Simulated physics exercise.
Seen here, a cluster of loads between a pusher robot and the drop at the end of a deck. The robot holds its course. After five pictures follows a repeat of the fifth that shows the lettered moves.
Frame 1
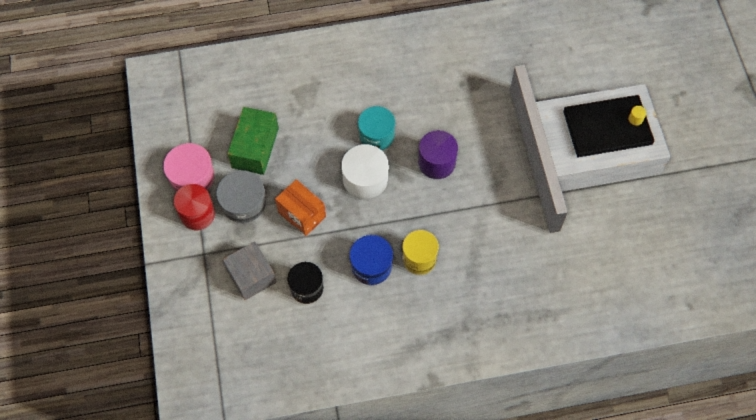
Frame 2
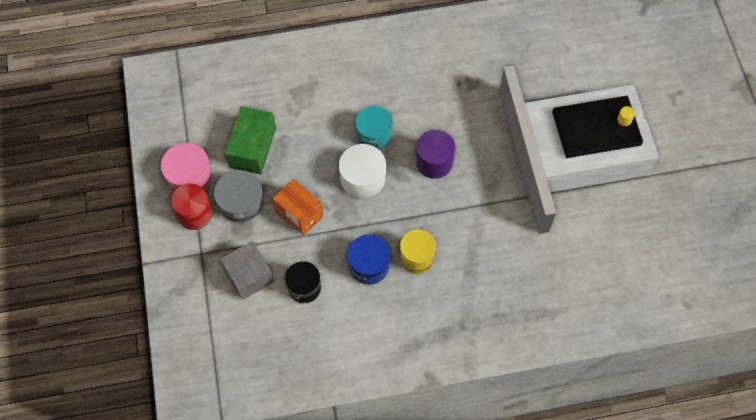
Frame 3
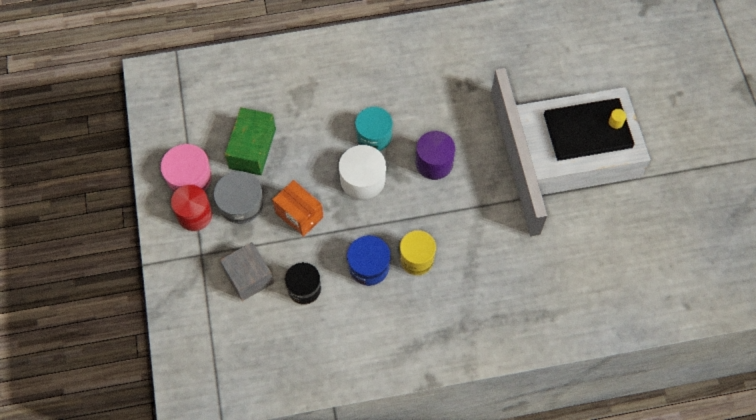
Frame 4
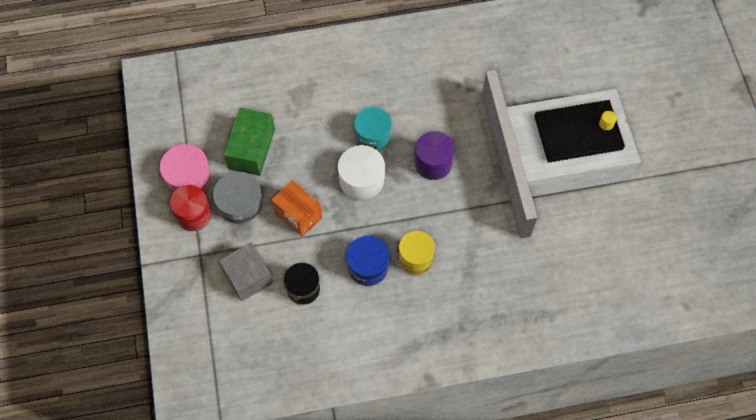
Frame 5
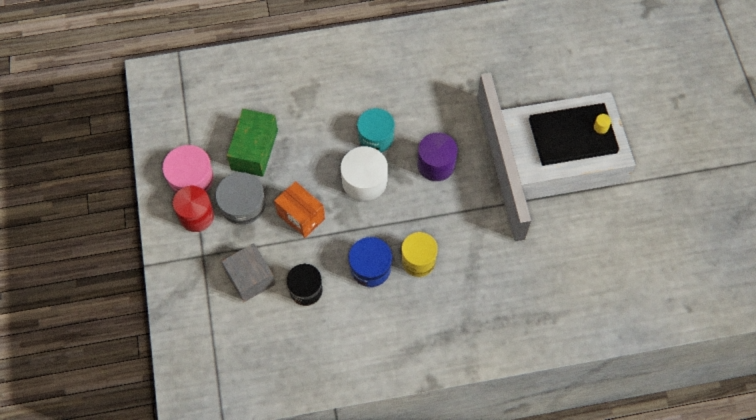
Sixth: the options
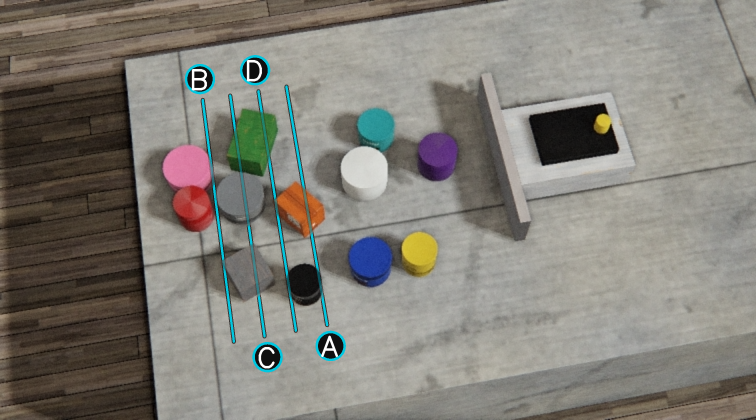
The clip opens on a grey slab where colourful canisters and a few blocks sit clustered at the left, with a pale pusher robot behind a flat upright plate at the right. The robot slides slowly leftward, narrowing the gap to the purple canister, while the cluster stays in place, untouched.
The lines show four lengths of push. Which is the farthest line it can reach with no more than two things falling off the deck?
Up to line B.
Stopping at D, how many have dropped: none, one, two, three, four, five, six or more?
By then, none.
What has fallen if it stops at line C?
The red canister goes over.
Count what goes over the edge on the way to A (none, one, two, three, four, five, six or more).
The count is none.
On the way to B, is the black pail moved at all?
Yes.
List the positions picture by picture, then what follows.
In the first picture, black pail (306, 283); white canister (365, 172); grey crate (250, 271).
In the second picture, robot (592, 127); green crate (251, 140).
In the third picture, robot (583, 129); pink pail (187, 171).
In the fourth picture, robot (573, 131); purple canister (434, 156).
In the fifth picture, robot (568, 134); turquoise pail (376, 131); grey pail (241, 199); red canister (194, 209).
On the marked copy, A at (306, 199); B at (217, 214); C at (246, 209); D at (276, 204).
Taking B. A third of the way, robot (467, 151); yellow pail (400, 263); blue pail (361, 265).
Two thirds of the way, robot (364, 168); red canister (177, 210); grey pail (219, 212).
When it is over, robot (281, 182); red canister over the edge; pink pail over the edge; two fallen.
As for the rest, A is within the limit but short; C is within the limit but short; D is within the limit but short.
